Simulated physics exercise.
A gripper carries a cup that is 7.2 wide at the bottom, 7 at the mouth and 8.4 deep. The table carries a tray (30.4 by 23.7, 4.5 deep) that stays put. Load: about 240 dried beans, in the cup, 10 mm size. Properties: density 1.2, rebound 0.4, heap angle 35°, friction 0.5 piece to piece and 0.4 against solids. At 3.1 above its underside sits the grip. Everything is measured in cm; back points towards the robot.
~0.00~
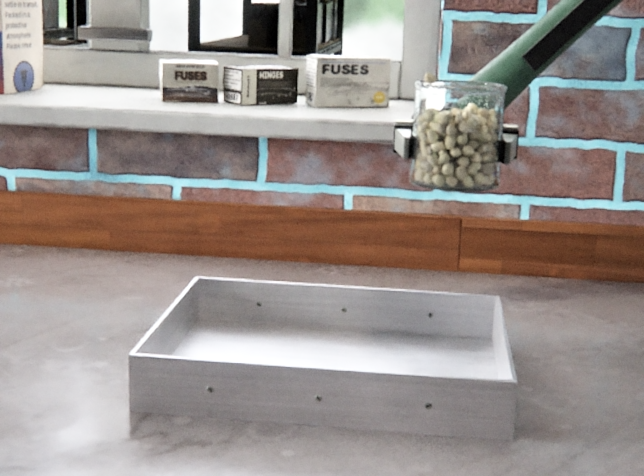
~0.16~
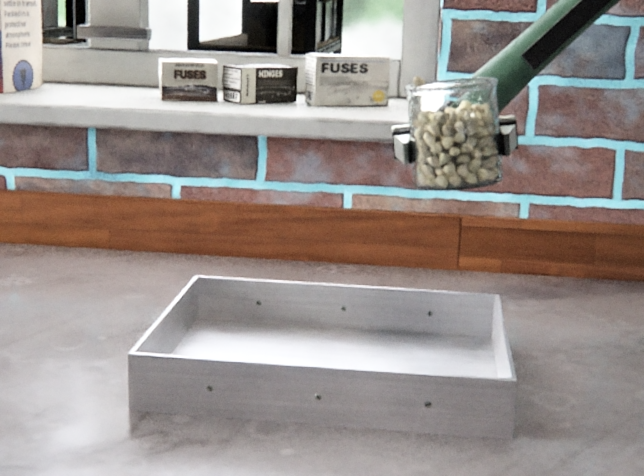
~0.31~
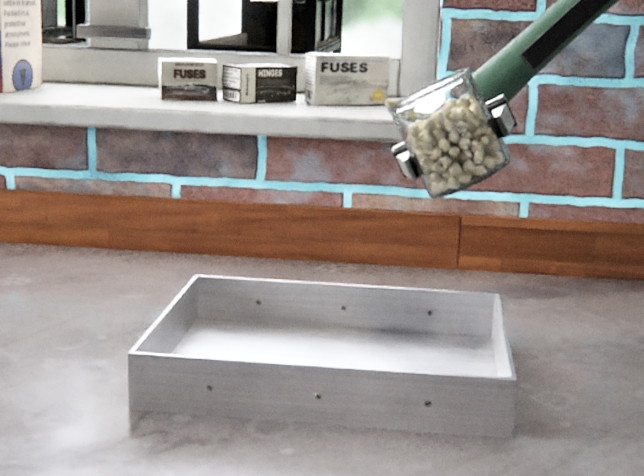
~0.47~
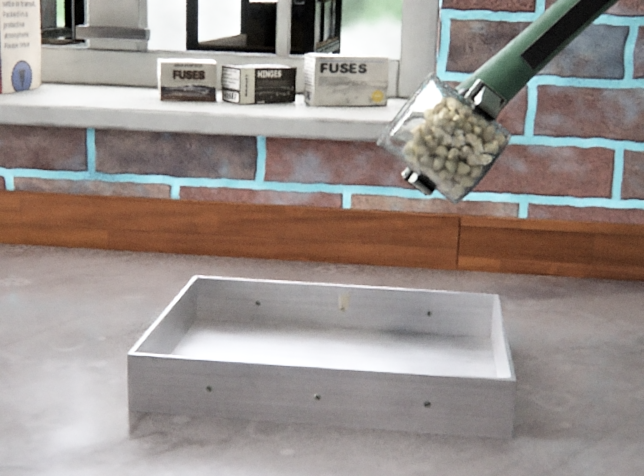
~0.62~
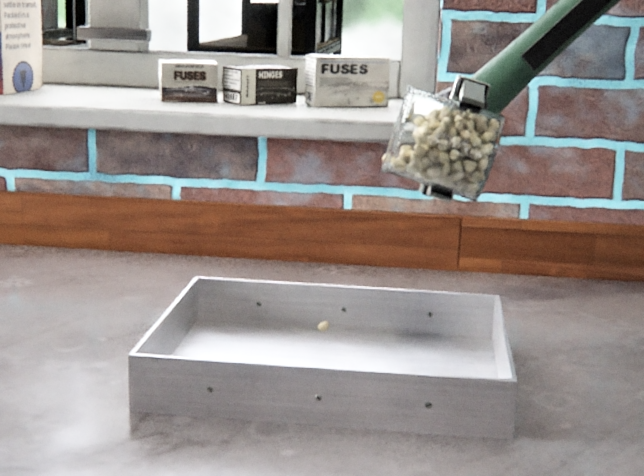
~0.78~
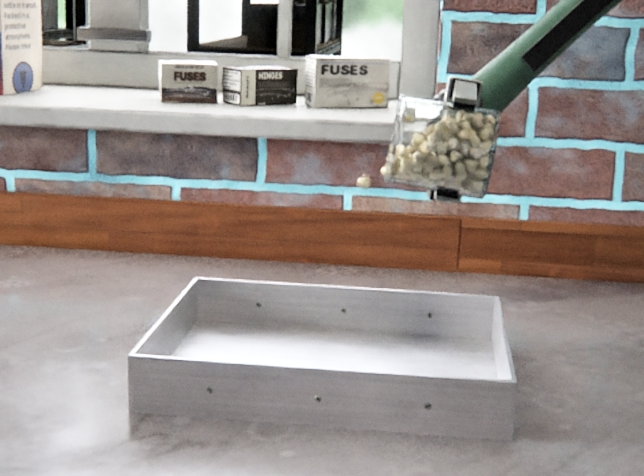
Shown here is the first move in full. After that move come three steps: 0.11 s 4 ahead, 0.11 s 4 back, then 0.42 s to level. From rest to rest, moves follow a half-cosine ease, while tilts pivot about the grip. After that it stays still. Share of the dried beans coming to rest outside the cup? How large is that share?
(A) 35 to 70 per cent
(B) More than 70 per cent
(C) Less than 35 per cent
The answer is A.
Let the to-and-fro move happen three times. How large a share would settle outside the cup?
About 75 per cent, then.
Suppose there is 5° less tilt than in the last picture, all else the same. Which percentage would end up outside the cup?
It would then be near 40 per cent.
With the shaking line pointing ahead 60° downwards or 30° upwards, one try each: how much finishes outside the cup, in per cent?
It comes to around 10 per cent on the first try and around 65 per cent on the second.
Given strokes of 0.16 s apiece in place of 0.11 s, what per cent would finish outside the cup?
25 %.
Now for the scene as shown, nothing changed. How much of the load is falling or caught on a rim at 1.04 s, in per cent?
My guess is some 38 in a hundred.
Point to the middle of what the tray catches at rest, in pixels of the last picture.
I'd put it at roughly (279, 364).
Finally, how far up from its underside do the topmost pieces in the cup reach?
Around 4.5 centimetres above the underside.
By 1.04 s, tilted 82° forward, highest piece 22 above the table; 140 in the cup, 11 in the tray, 92 in flight or on a rim.
By 1.29 s, tilted 18° forward, highest piece 25 above the table; 125 in the cup, 116 in the tray, 2 in flight or on a rim.
By 1.62 s, level, highest piece 23 above the table; 125 in the cup, 118 in the tray.
By 2.67 s, level, highest piece 23 above the table; 125 in the cup, 118 in the tray.
Final count, 125 in the cup, 118 in the tray. That is 49 % outside the cup.
